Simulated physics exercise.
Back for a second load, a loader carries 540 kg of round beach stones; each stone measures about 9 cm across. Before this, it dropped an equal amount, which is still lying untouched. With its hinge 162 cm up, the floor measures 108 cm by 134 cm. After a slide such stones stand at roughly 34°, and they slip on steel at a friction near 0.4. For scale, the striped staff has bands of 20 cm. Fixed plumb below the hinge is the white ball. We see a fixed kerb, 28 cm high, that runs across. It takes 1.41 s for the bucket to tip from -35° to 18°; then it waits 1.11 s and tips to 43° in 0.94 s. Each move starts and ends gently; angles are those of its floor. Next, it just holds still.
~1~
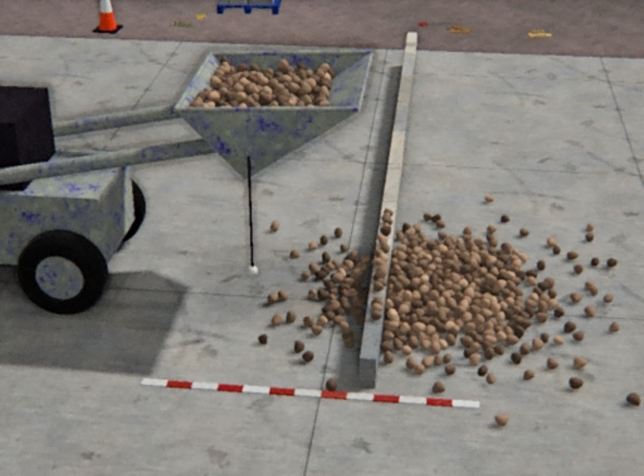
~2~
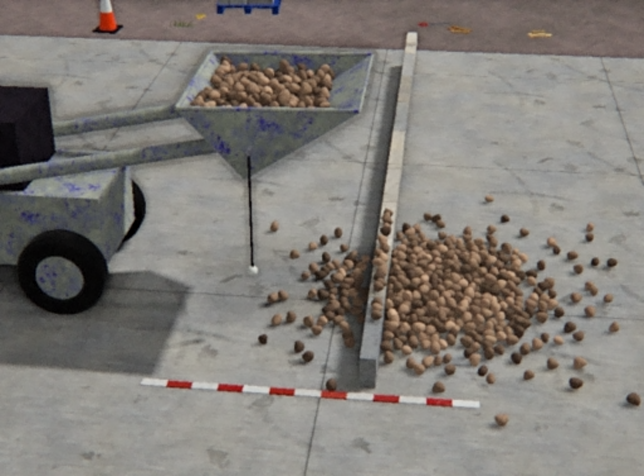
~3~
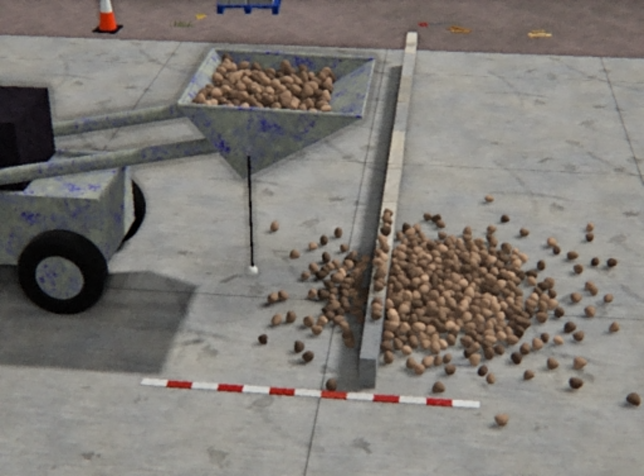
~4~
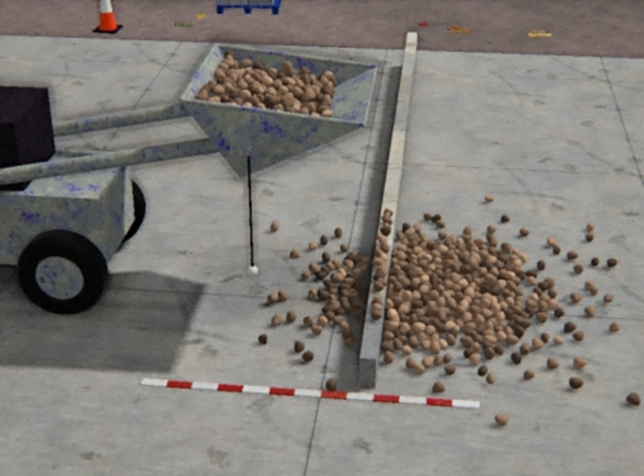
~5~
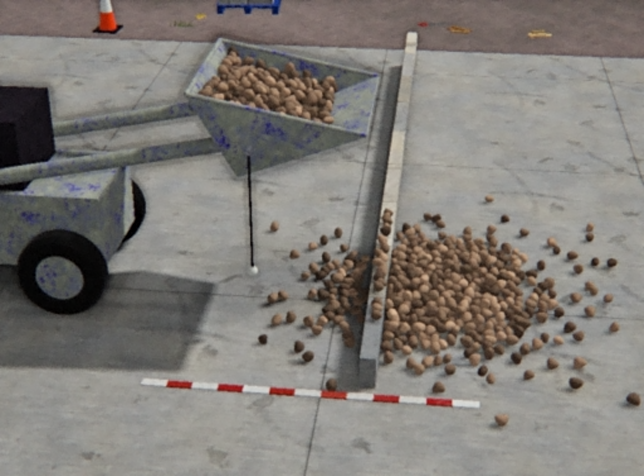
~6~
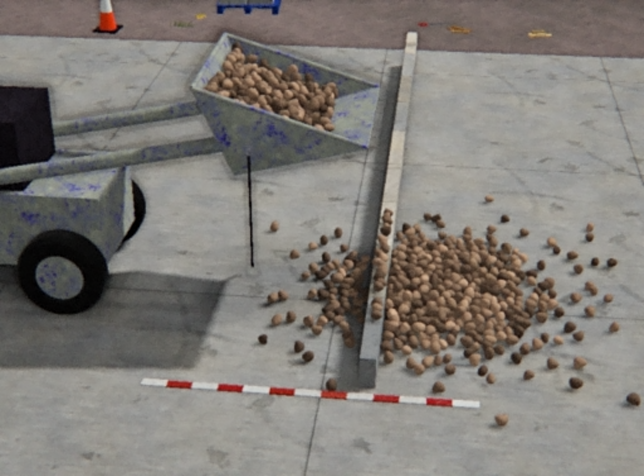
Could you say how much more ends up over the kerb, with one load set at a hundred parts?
I'd put it at 86 parts in every hundred.
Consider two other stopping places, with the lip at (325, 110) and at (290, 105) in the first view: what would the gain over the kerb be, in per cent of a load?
Near 45 in a hundred first, near 5 in a hundred second.
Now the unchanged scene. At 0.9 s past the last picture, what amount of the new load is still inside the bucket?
Around 95 in a hundred.
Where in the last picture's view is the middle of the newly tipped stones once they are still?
Middle: Approx. (420, 275) px.
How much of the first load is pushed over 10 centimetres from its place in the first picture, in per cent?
Estimate: 10 %, roughly.
Then, 0.5 s after the last picture the floor is at 10°; in per cent of one load, 100 in the bucket, 15 on this side of the kerb, 85 over the kerb; the foremost stones are past the picture's edge.
Then, 0.9 s after the last picture the floor is at 18°; in per cent of one load, 94 in the bucket, 21 on this side of the kerb, 85 over the kerb; the foremost stones are past the picture's edge.
Then, 3.3 s after the last picture the floor is at 43°; in per cent of one load, 0 in the bucket, 30 on this side of the kerb, 170 over the kerb; the foremost stones are past the picture's edge.
Then, 6.2 s after the last picture the floor is at 43°; in per cent of one load, 0 in the bucket, 29 on this side of the kerb, 170 over the kerb; the foremost stones are past the picture's edge. Net gain over the kerb, 86.
